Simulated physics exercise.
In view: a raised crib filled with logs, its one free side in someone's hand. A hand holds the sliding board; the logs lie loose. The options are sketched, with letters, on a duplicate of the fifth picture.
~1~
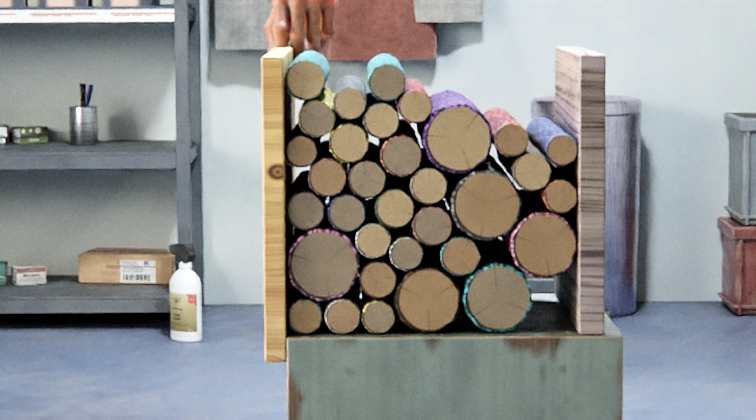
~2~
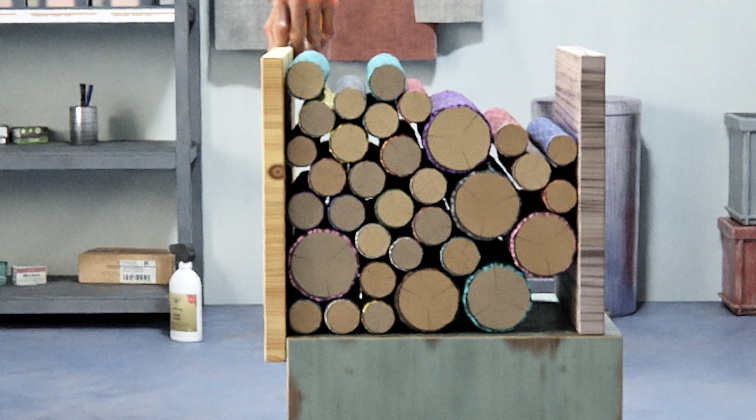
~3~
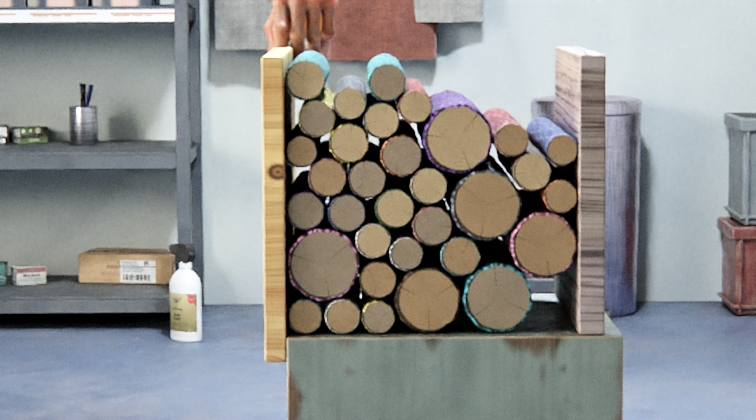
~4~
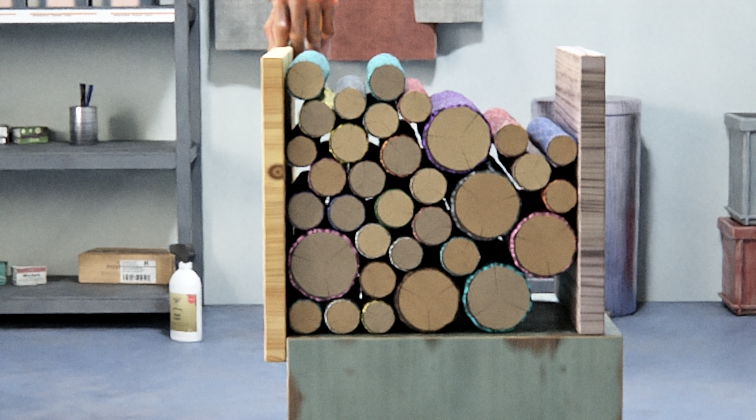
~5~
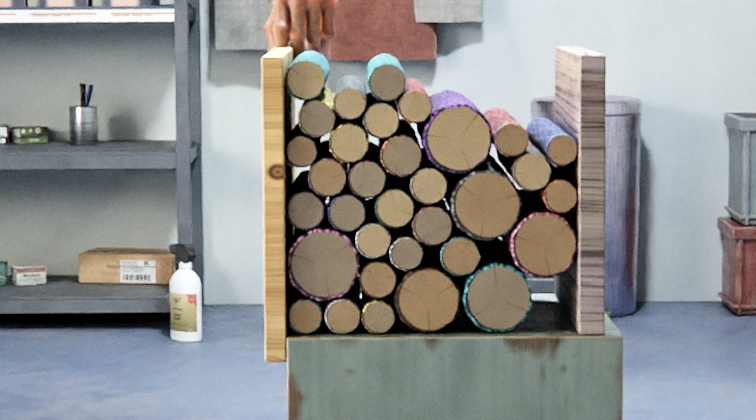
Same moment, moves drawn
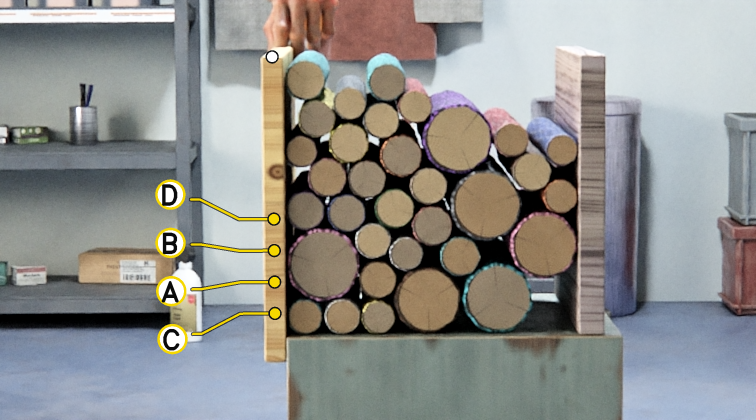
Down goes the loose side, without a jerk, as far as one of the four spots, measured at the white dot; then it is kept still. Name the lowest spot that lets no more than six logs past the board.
At most to D.
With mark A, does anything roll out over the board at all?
Yes.
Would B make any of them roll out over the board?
Yes.
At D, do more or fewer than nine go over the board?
Fewer than nine.
On the marked copy, A at (274, 282); B at (274, 251); C at (275, 313); D at (274, 219); the white dot at (272, 57).
With D. Early on, top of the board (284, 129).
Further on, top of the board (285, 214).
At the end, top of the board (285, 218), five out over the board.
As for the rest, A more than six out over the board; B more than six out over the board; C more than six out over the board.
